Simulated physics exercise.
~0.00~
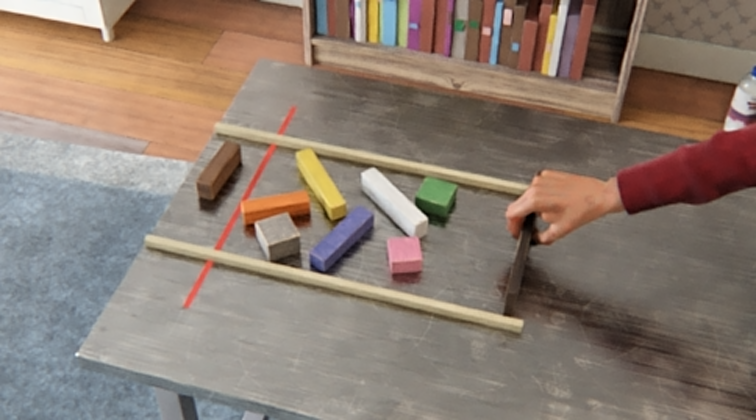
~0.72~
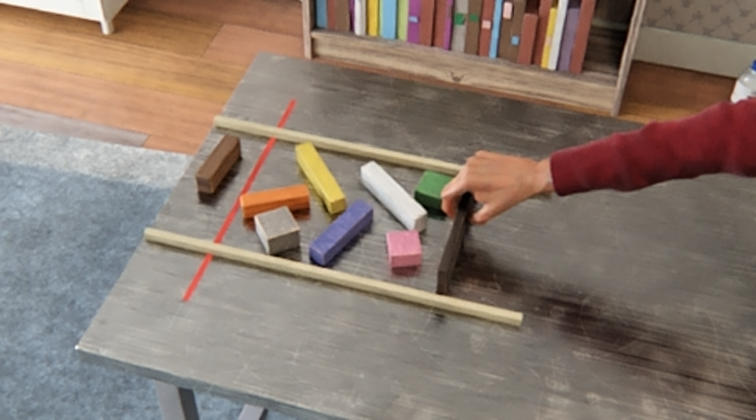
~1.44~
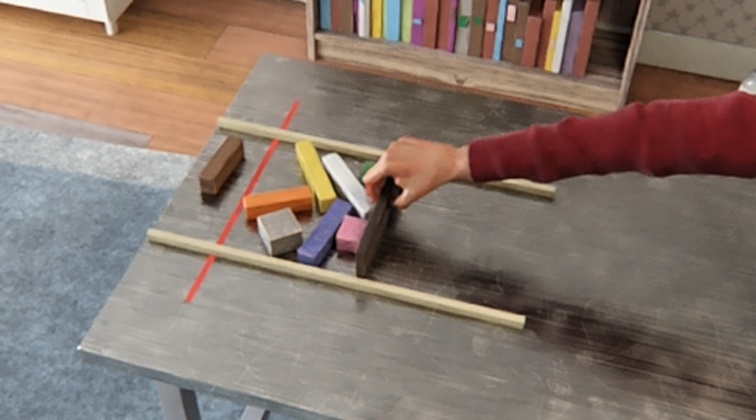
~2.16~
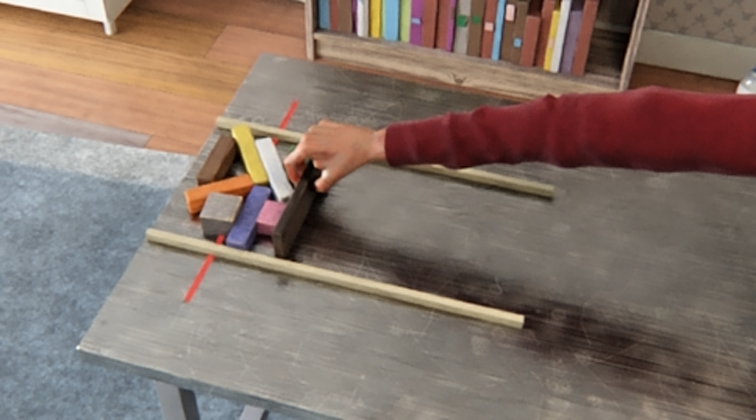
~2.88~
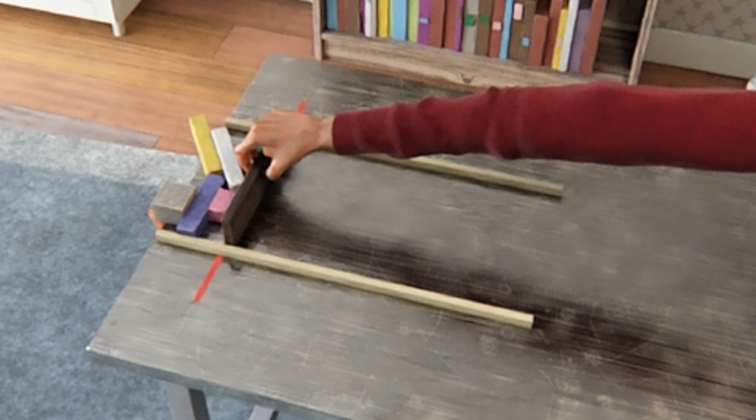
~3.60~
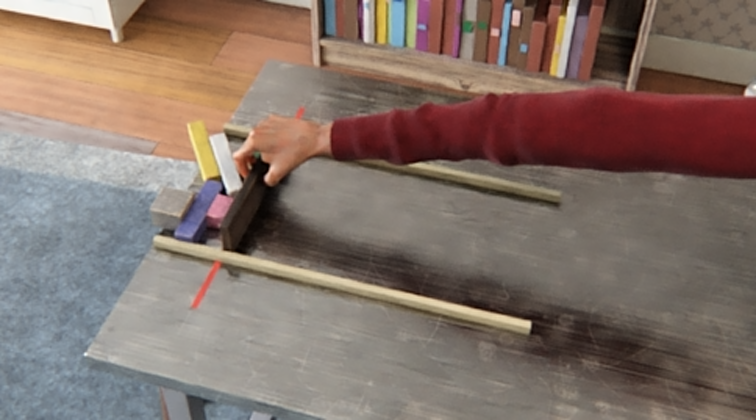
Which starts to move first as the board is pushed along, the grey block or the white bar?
The white bar starts to move first. The grey block is still at rest then and only shifts later in the push.
Dark board pushed left by a hand, bunching coloured blocks at the table edge as brown and orange sticks go over.
